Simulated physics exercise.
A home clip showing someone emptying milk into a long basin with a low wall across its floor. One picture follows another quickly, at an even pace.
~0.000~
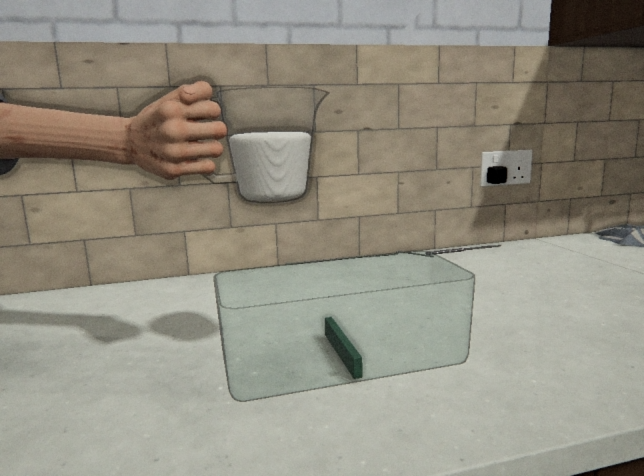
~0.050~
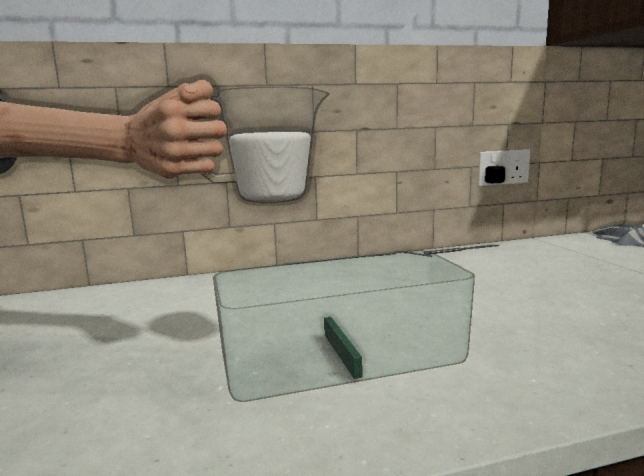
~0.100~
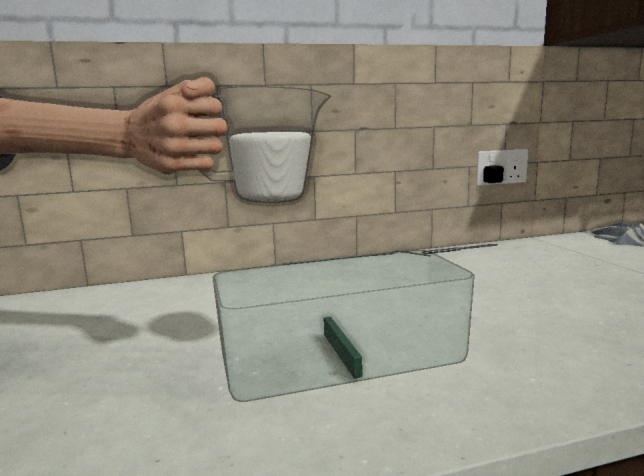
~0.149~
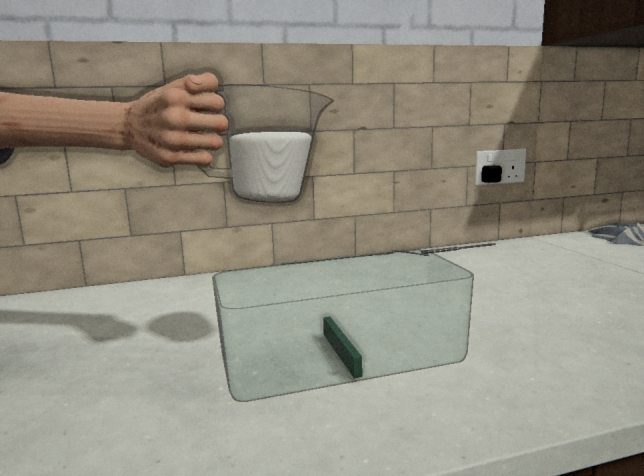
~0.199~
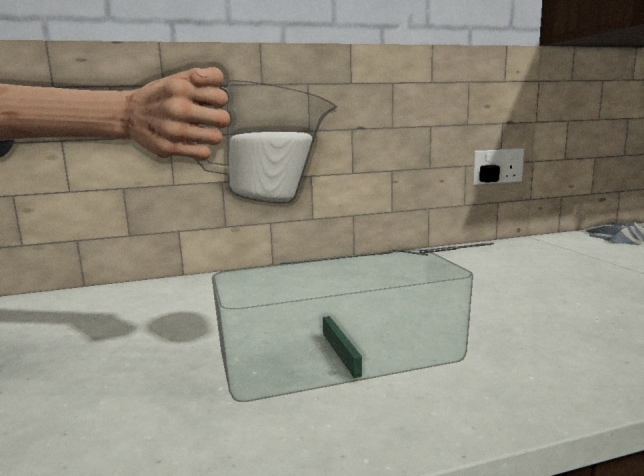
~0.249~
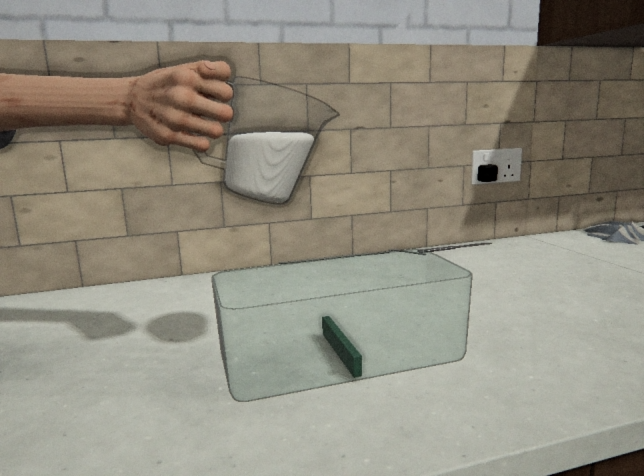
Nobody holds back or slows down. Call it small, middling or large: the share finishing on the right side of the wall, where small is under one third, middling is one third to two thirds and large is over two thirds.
Large.
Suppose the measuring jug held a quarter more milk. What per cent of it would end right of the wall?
About 85 parts in a hundred, give or take.
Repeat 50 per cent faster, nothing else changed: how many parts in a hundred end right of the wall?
Near 85 in a hundred.
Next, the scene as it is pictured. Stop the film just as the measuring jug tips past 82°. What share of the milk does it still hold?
Near 80 per cent.
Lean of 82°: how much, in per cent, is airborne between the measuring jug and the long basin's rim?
Estimated: 20 per cent or thereabouts.
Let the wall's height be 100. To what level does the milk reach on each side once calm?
Left 10 %, right 60 %.
A moment on, the measuring jug is tipped on its side and 81 per cent is still to pour, 0 is left of the wall and 0 right of it.
Next, the measuring jug is tipped right over and 11 per cent is still to pour, 2 is left of the wall and 66 right of it.
Then the measuring jug is tipped right over and 0 per cent is still to pour, 15 is left of the wall and 81 right of it.
Later the measuring jug is tipped right over and 0 per cent is still to pour, 16 is left of the wall and 81 right of it.
At rest 16 per cent lies left of the wall, 81 right of it and 3 outside.
